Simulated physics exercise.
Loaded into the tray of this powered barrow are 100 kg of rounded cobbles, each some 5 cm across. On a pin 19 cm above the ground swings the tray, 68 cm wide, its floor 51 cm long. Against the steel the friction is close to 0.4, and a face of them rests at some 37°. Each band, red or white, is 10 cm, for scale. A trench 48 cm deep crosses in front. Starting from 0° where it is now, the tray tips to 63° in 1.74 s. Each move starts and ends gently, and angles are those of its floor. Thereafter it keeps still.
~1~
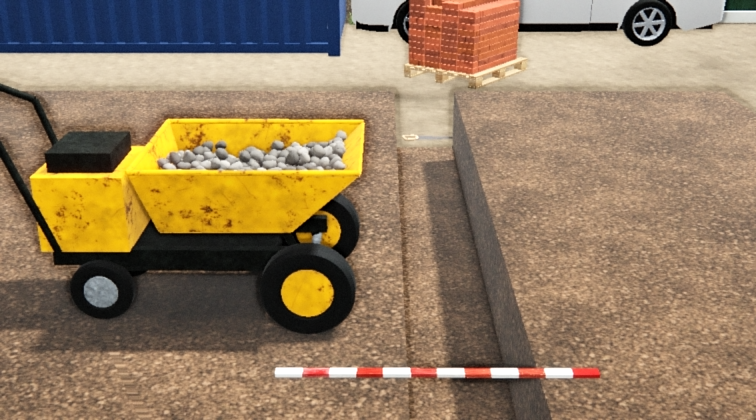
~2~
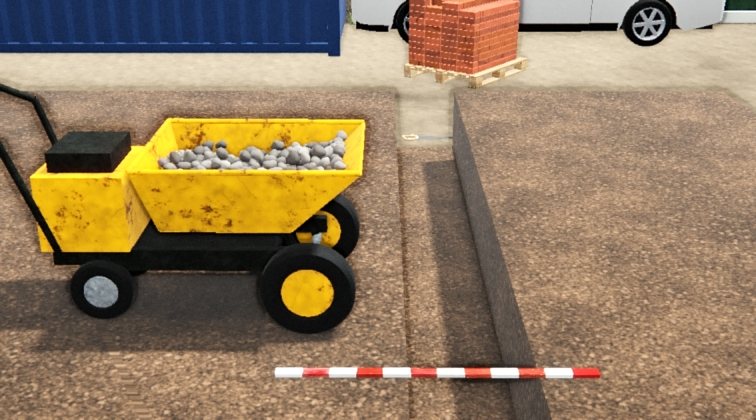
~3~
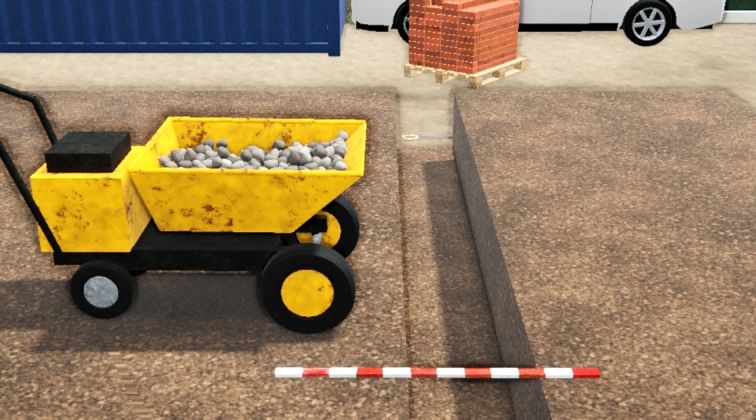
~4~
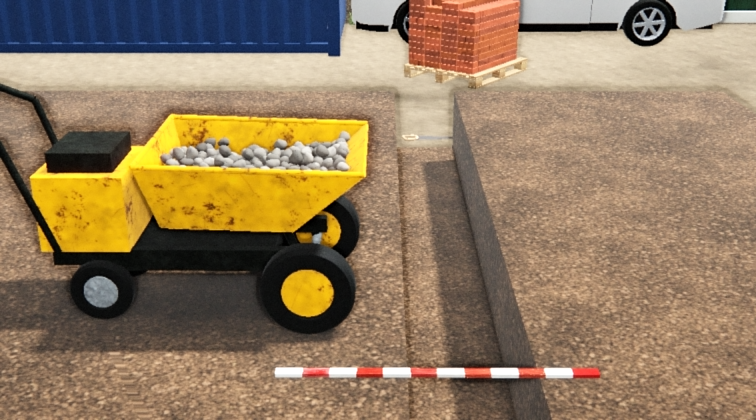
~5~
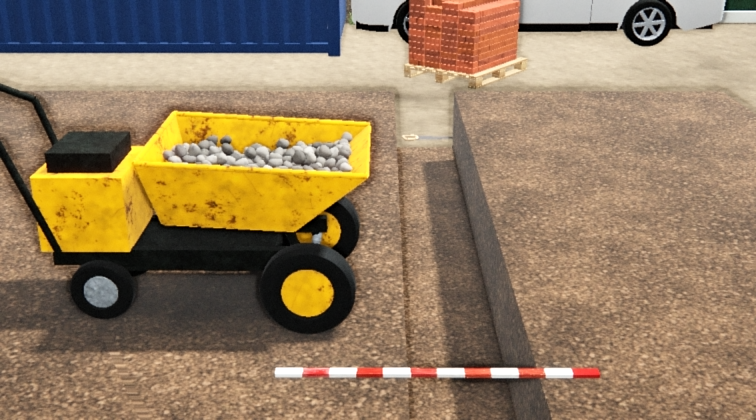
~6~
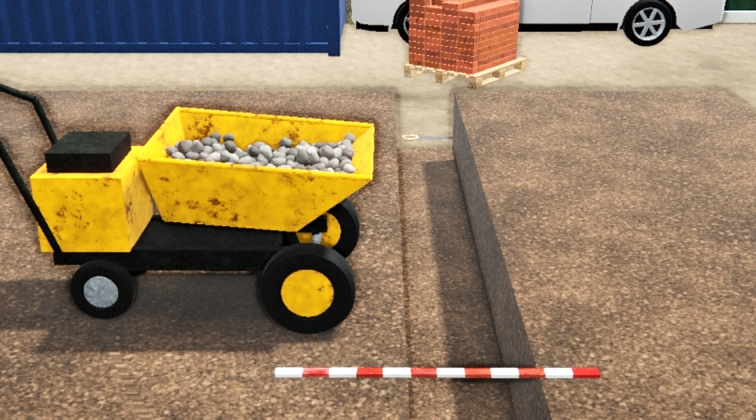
The yellow tray of a small powered barrow, loaded with rounded grey stones, sat level at first, then slowly tilted a little toward the right, beside a trench with a red-and-white striped pole across it.
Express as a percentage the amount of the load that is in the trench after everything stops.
The amount is close to 97 per cent of the load.
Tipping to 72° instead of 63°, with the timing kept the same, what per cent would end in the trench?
Roughly 100 per cent would end in the trench.
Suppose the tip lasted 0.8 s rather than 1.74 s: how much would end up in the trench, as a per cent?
About 85 percent, I'd say.
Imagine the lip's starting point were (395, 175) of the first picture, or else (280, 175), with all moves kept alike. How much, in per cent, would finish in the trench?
The first start gives about 60 per cent, the second about 95.
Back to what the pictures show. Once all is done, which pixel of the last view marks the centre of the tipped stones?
Look at roughly (476, 378).
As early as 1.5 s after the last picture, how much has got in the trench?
Something like 40 in a hundred.
Then, 1.0 s after the last picture the floor is at 53°, 100 % in the tray; the foremost stones are at (426, 221).
Then, 1.5 s after the last picture the floor is at 63°, 57 % in the tray, 42 % in the trench, 1 % past the trench; the foremost stones are at (521, 303).
Then, 1.9 s after the last picture the floor is at 63°, 24 % in the tray, 73 % in the trench, 3 % past the trench; the foremost stones are at (581, 290).
Then, 3.8 s after the last picture the floor is at 63°, 0 % in the tray, 97 % in the trench, 3 % past the trench; the foremost stones are at (607, 288).
